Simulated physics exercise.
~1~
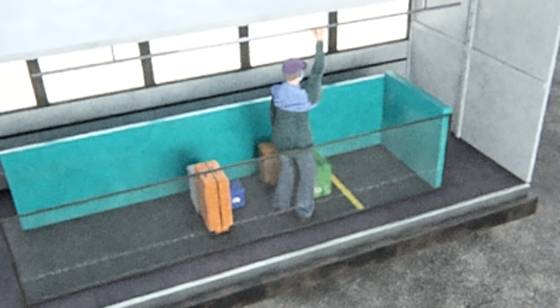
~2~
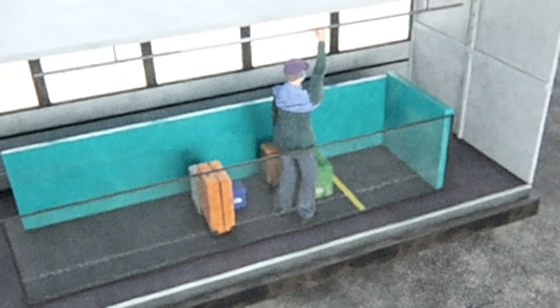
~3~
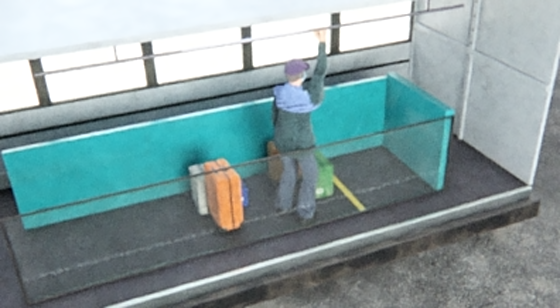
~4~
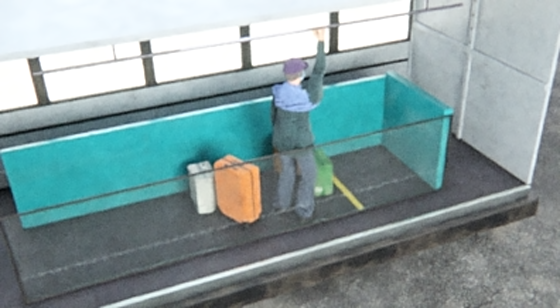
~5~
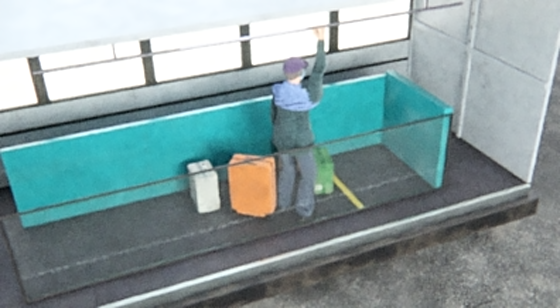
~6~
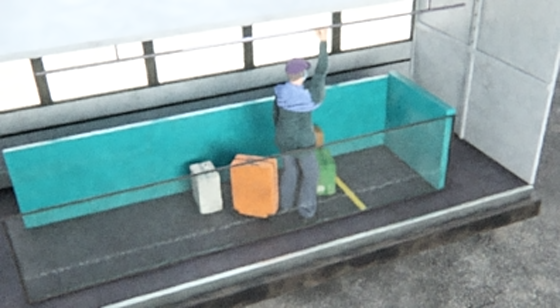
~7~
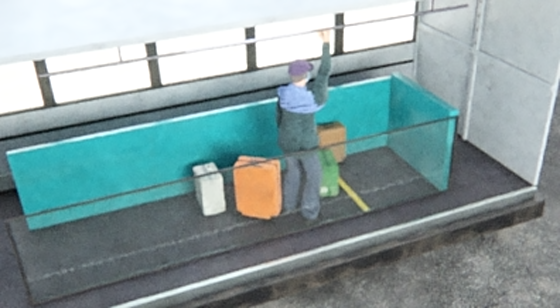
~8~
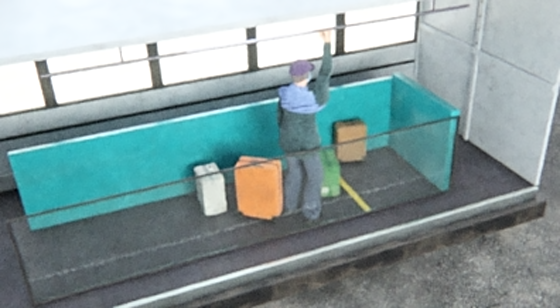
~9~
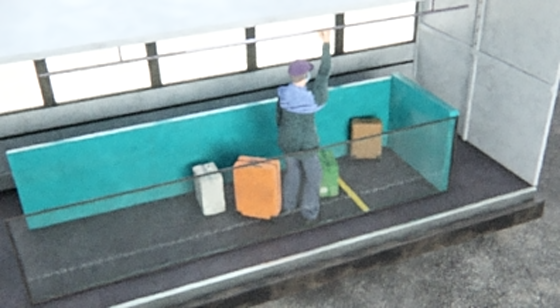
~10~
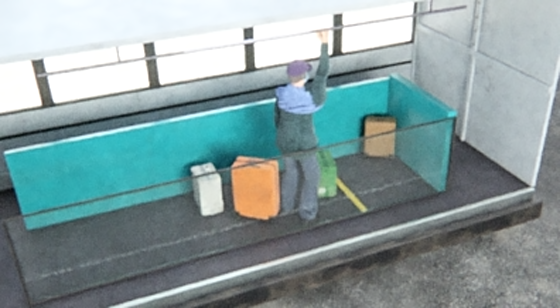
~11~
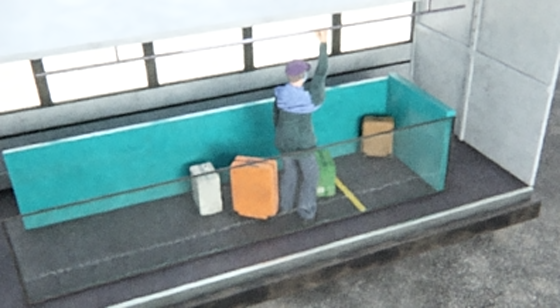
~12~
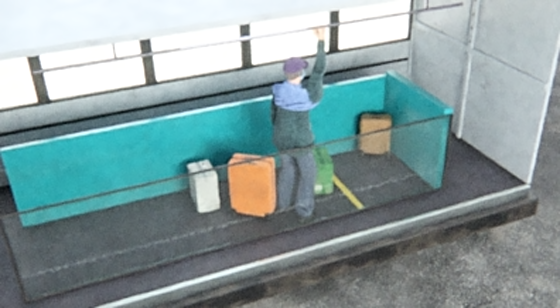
Shuttle luggage bay with a passenger gripping the rail, an orange case rolling right and a brown case rolling past the yellow line.
